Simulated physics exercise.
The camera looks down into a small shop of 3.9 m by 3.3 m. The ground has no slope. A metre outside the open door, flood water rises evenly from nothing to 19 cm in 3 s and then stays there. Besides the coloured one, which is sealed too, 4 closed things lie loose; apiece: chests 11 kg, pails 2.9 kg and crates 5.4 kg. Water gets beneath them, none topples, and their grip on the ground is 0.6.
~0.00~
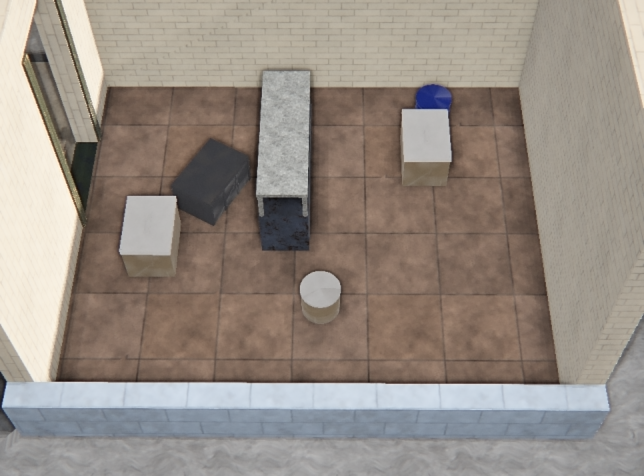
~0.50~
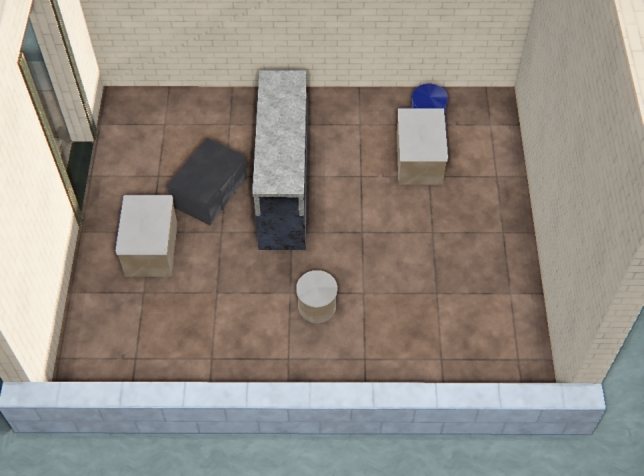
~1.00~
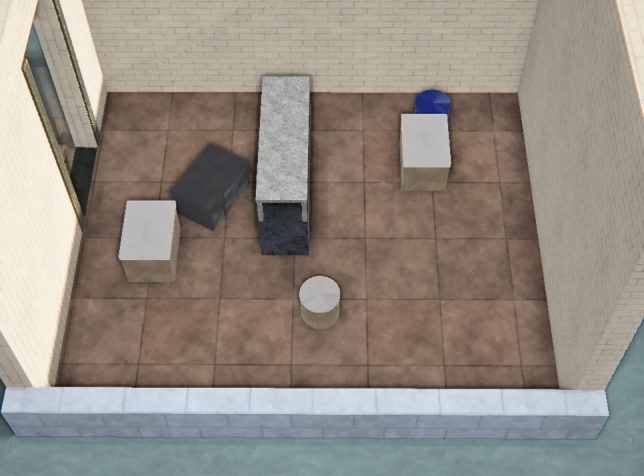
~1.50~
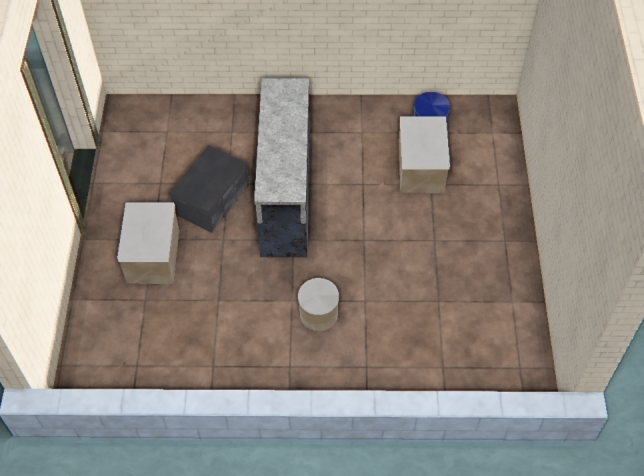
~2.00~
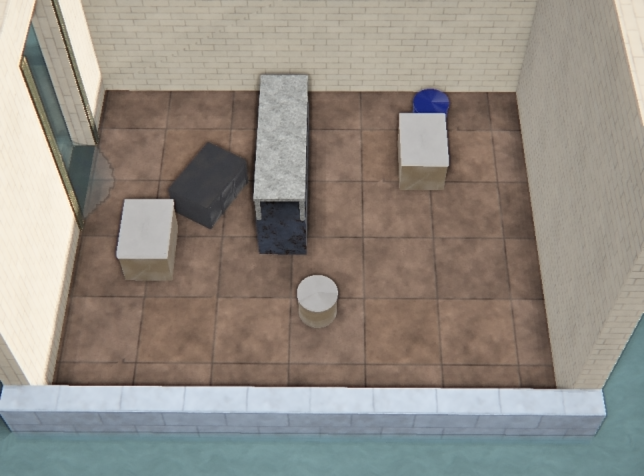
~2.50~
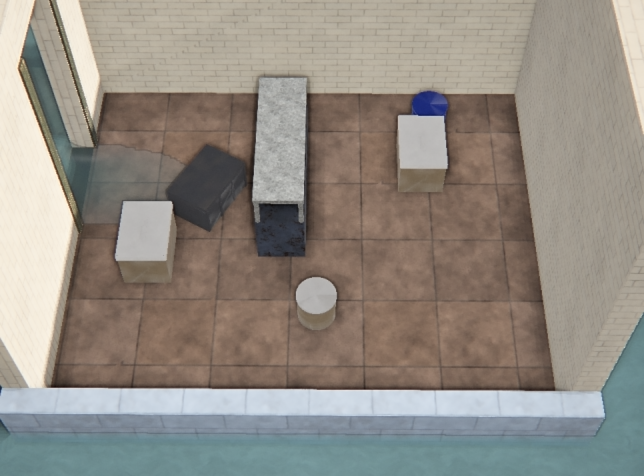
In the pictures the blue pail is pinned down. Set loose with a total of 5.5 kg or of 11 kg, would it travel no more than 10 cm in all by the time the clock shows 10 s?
I expect that only the higher weight holds it.
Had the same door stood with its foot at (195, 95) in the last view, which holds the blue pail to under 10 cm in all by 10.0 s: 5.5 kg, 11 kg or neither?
Then the lower weight is enough.
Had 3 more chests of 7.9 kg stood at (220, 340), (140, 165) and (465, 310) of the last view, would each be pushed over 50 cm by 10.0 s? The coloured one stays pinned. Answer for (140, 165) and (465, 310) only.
In turn: More, less.
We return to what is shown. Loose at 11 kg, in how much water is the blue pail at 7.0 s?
Roughly 5 cm.
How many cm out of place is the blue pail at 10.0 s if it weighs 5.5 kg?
About 80 cm.
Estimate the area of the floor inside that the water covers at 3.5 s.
Roughly 3.0 m2.
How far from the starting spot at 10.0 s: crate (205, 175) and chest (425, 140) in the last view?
In that order: 140 cm, 5 cm.
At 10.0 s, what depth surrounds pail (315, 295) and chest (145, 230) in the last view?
About 6 and 8 cm.
After 3.5 s the blue pail would be 0 cm from its start with 5.5 kg and 0 cm from its start with 11 kg; 0 cm of water round it then.
After 4.5 s the blue pail would be 0 cm from its start with 5.5 kg and 0 cm from its start with 11 kg; 0 cm of water round it then.
After 7.0 s the blue pail would be 33 cm from its start with 5.5 kg and 0 cm from its start with 11 kg; 5 cm of water round it then.
After 10.0 s the blue pail would be 82 cm from its start with 5.5 kg and 0 cm from its start with 11 kg; 7 cm of water round it then.
